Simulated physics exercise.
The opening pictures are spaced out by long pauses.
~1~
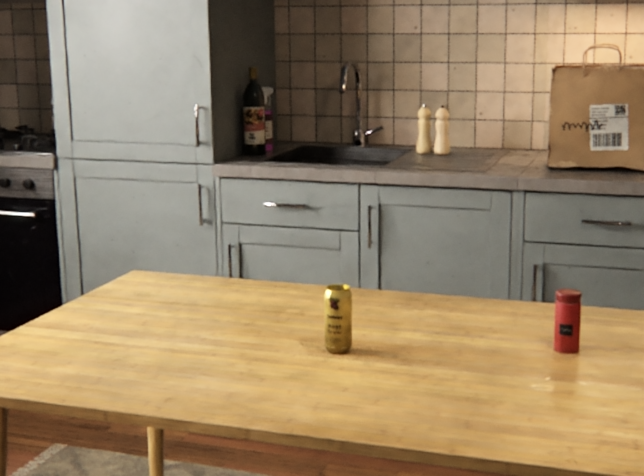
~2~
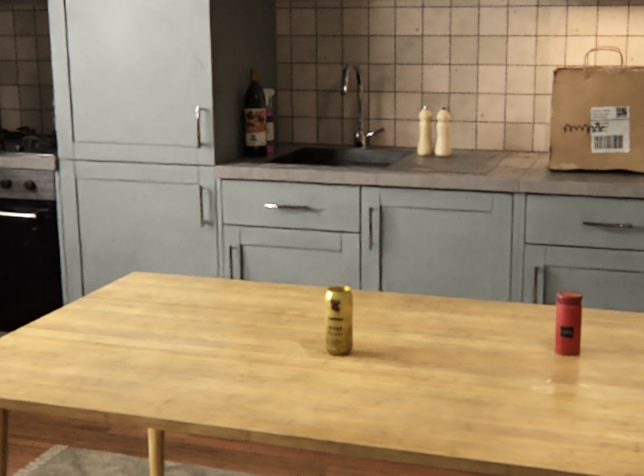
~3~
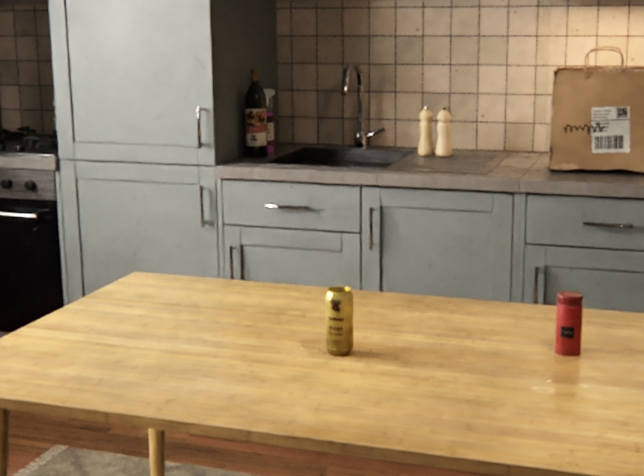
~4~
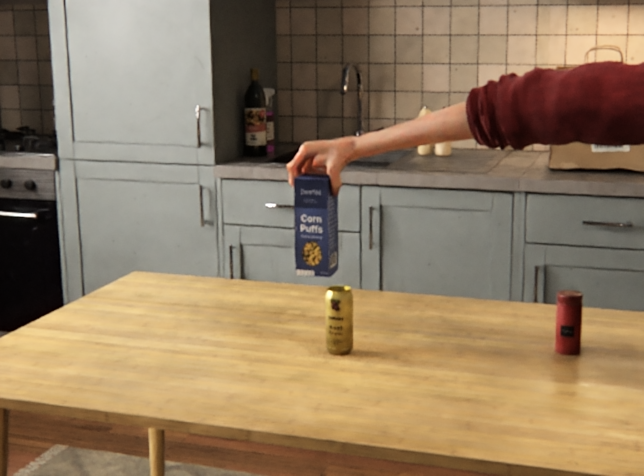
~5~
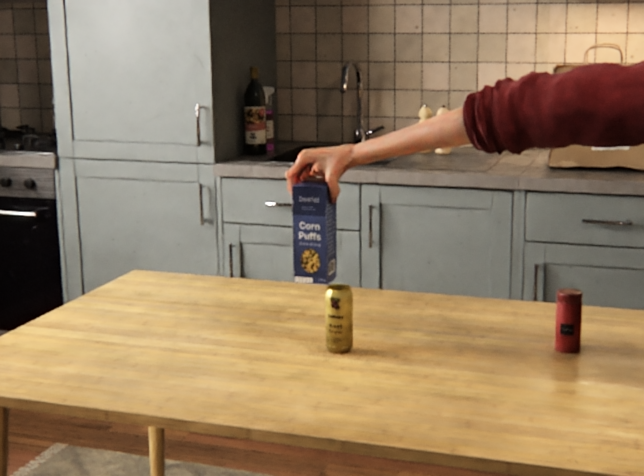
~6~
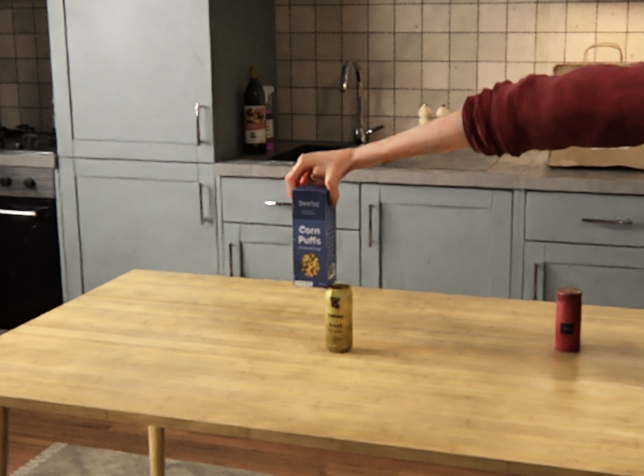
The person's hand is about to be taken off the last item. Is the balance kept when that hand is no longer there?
No, the balance is lost.
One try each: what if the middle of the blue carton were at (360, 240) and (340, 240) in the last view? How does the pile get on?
On the first go it collapses, and on the second it remains standing.
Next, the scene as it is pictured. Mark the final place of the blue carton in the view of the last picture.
Look around (242, 323) in the final frame.
Then, 0.40 s on from there, blue carton now fallen.
Then, 0.50 s on from there, things are still on the move.
Then, 0.60 s on from there, as before.
In the end, fallen, blue carton; the other 2 unmoved. At the end, from the last picture's camera, blue carton near (242, 323). The pile gives way.
